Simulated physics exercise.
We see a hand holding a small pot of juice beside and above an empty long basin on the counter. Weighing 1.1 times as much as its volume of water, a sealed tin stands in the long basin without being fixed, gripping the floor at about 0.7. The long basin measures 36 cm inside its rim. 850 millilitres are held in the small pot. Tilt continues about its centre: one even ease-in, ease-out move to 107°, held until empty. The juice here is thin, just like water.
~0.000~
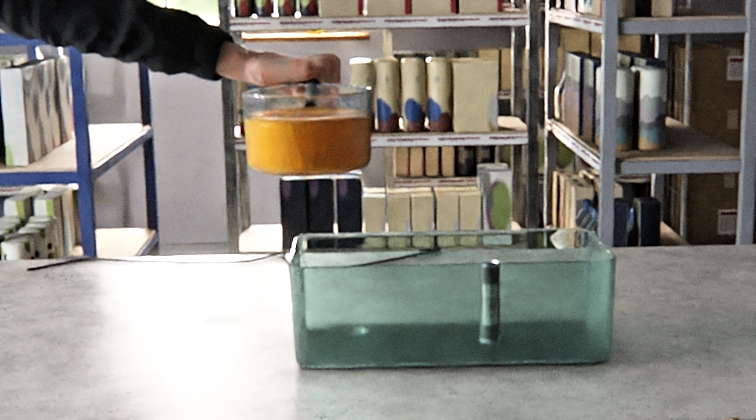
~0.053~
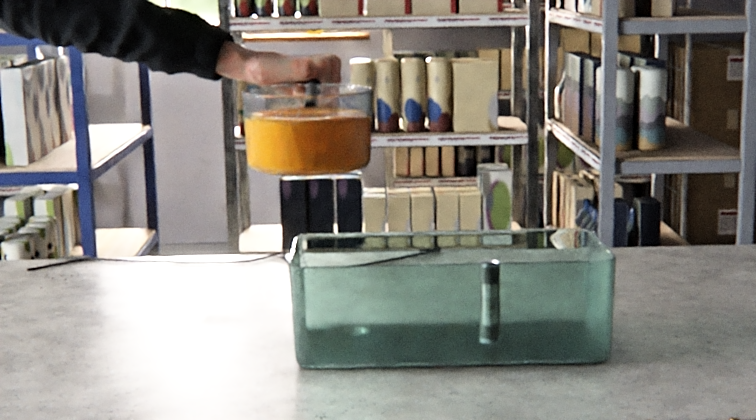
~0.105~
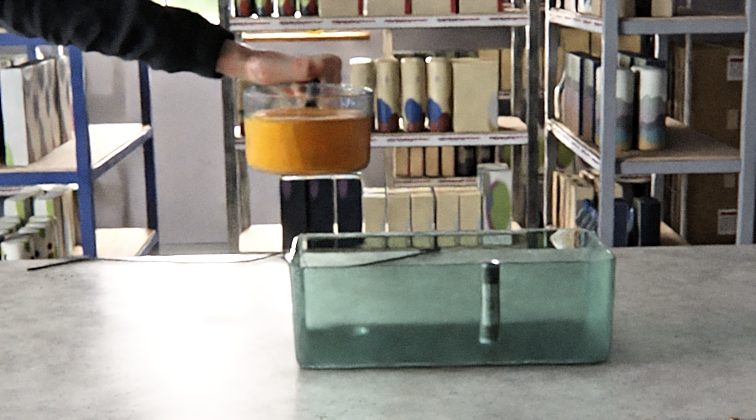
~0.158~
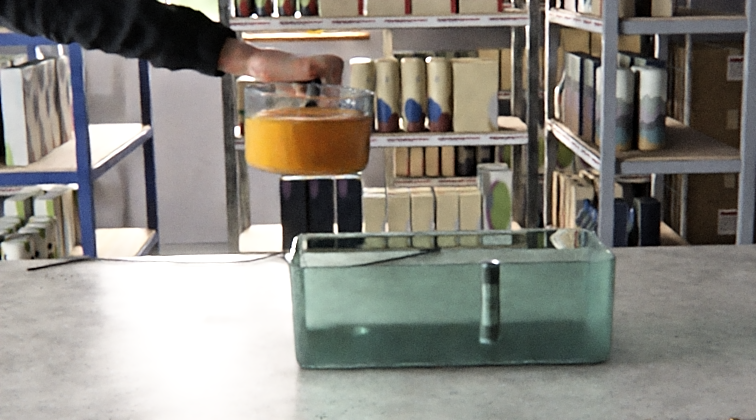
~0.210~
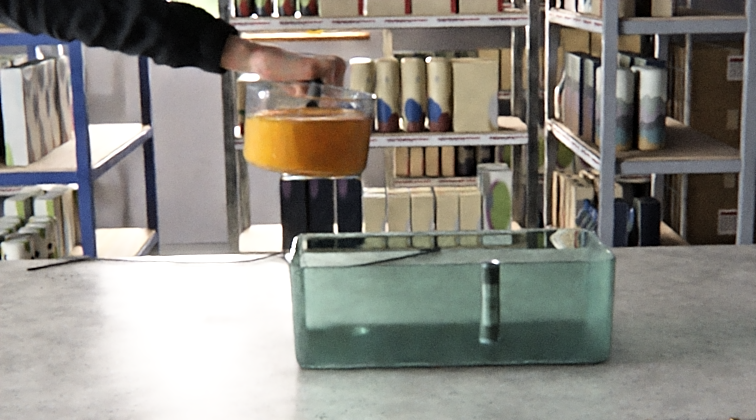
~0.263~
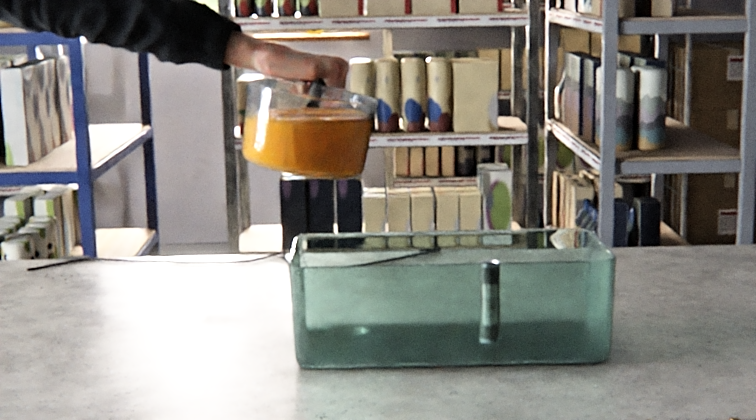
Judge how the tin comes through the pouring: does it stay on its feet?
Yes.
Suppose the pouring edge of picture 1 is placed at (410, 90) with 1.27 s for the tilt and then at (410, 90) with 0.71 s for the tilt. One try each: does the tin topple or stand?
Trial 1 - tin tips; trial 2 - tin tips.
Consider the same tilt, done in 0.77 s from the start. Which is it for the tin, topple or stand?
Outcome - the tin remains standing.
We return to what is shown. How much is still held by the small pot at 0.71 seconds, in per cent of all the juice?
I'd estimate some 72 % remains.
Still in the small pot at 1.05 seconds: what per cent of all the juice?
What remains is about 16 percent of it all.
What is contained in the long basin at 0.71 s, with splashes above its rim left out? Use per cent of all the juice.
Roughly 5 percent.
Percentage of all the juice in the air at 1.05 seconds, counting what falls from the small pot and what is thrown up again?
I'd put it at about 12 per cent of the liquid.
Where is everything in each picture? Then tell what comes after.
The first picture shows tilt 0°; pouring edge (371, 91); surface from (248, 116) to (369, 113); the long basin's rim runs from (293, 252) to (603, 246); the tin's top is at (489, 266).
The second picture shows tilt 0°; pouring edge (371, 92); surface from (248, 116) to (369, 113).
The third picture shows tilt 2°; pouring edge (372, 93); surface from (248, 115) to (368, 113).
The fourth picture shows tilt 4°; pouring edge (373, 96); surface from (249, 115) to (369, 113).
The fifth picture shows tilt 7°; pouring edge (375, 99); surface from (249, 115) to (371, 115).
The sixth picture shows tilt 11°; pouring edge (376, 104); surface from (248, 115) to (372, 114).
After 0.71 s the tilt is 64° and 72 per cent is still to pour; the tin stands where it began.
After 1.05 s the tilt is 99° and 16 per cent is still to pour; the tin stands where it began.
After 1.39 s the tilt is 107° and 1 per cent is still to pour; the tin stands where it began.
After 1.77 s the tilt is 107° and 0 per cent is still to pour; the tin stands where it began.
In the end the tin stands where it began.
